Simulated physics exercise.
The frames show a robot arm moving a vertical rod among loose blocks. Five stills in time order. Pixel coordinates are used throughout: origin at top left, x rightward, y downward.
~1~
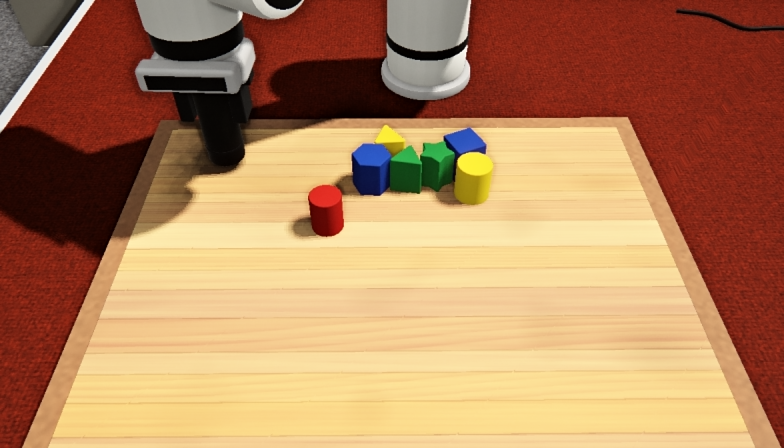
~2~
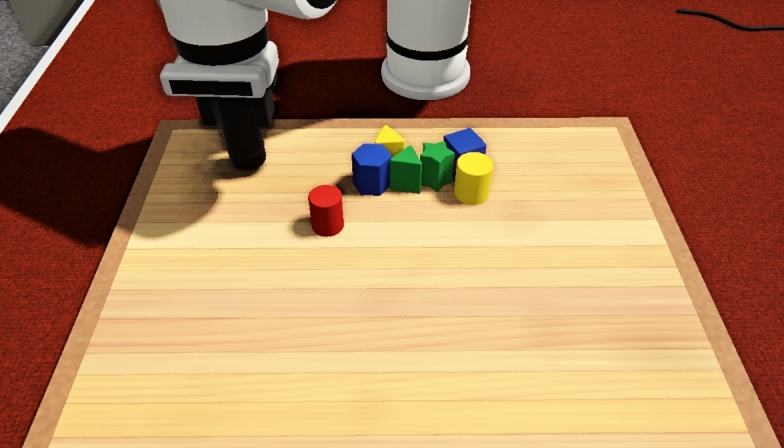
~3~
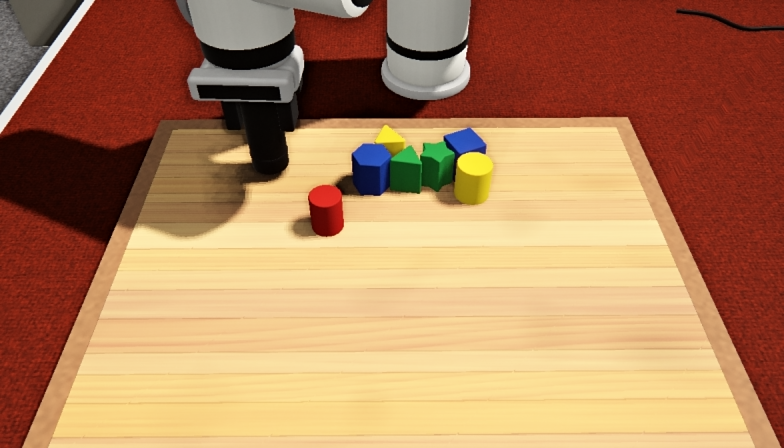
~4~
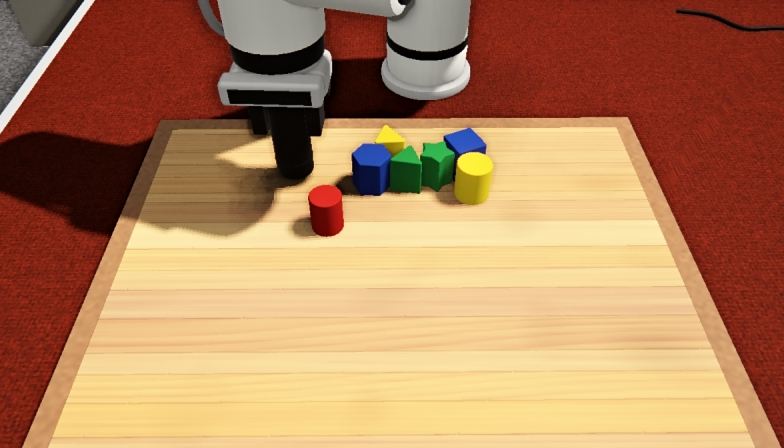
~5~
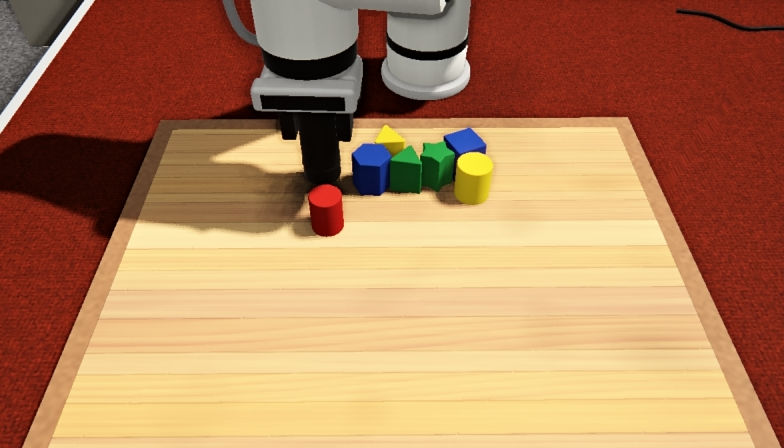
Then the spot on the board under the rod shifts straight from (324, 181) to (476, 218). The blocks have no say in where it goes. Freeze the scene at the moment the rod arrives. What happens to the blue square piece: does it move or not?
In the end it has been moved.
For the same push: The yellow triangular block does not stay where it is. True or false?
That is false.
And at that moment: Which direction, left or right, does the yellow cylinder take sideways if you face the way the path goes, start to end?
Taking start-to-end as forward, the block's sideways shift goes to the left.
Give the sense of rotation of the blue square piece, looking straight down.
From above, the blue square piece will be seen to turn anti-clockwise.
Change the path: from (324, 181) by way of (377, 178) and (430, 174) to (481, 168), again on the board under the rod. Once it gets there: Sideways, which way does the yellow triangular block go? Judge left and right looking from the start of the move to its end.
It moves left.
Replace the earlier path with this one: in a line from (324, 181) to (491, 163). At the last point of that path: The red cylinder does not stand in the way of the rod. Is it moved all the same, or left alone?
The red cylinder keeps its place.
The first path, step by step. One third of the way, rod (373, 186); blue hexagon (412, 162); green triangular block (442, 166); blue square piece (474, 136), turned 30° anticlockwise; yellow cylinder (494, 165).
Two thirds of the way, rod (425, 198); blue hexagon (467, 178); green triangular block (499, 182), turned 45° anticlockwise; blue square piece (476, 134), turned 40° anticlockwise; yellow cylinder (521, 164).
At the end, rod (477, 211); blue hexagon (521, 185); yellow triangular block still; green triangular block (552, 187), turned 20° anticlockwise; blue square piece (476, 134), turned 40° anticlockwise; yellow cylinder (532, 161).
